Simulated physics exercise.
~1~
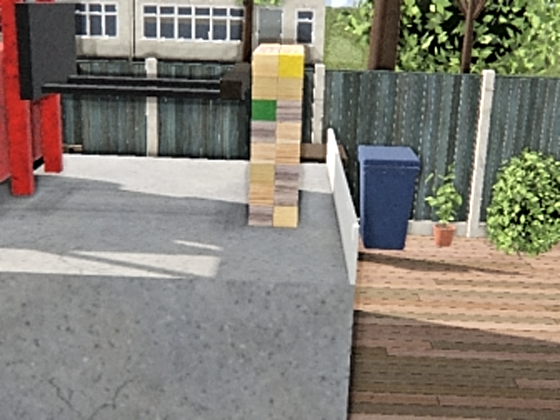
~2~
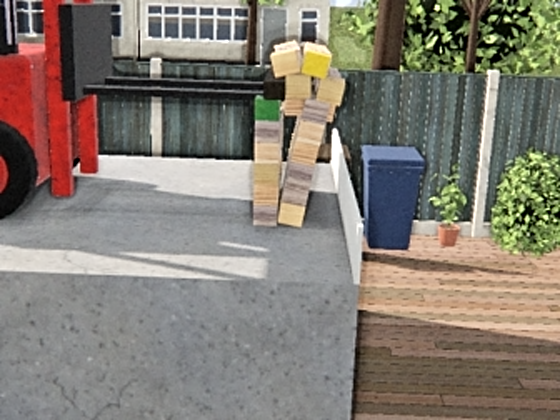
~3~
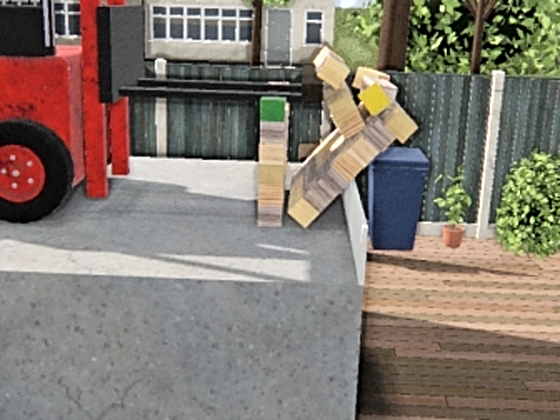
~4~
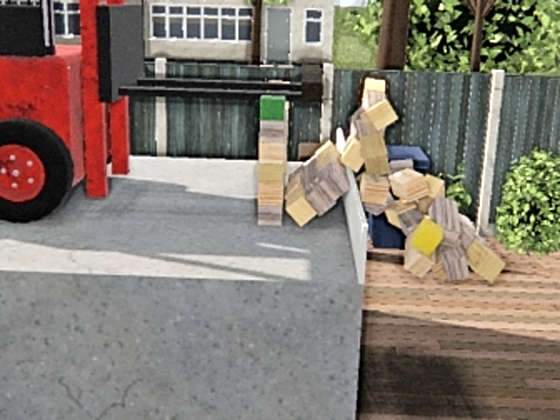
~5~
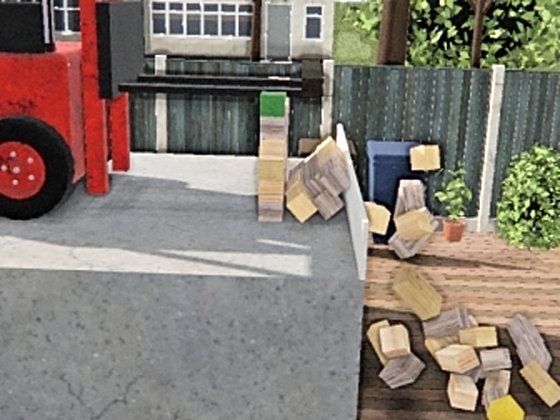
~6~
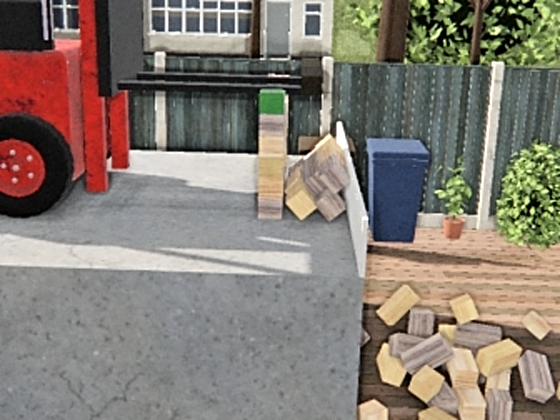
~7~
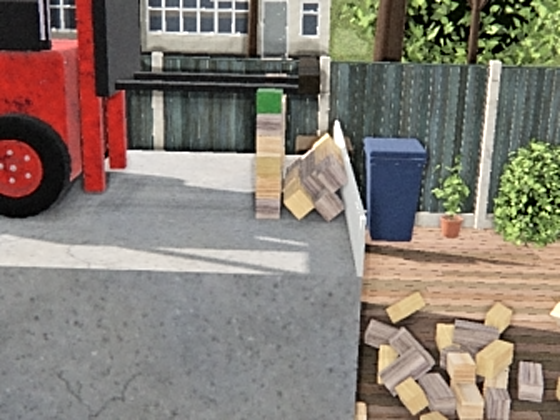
On a loading dock, a forklift's beam topples stacked wooden blocks, spilling many over the edge.
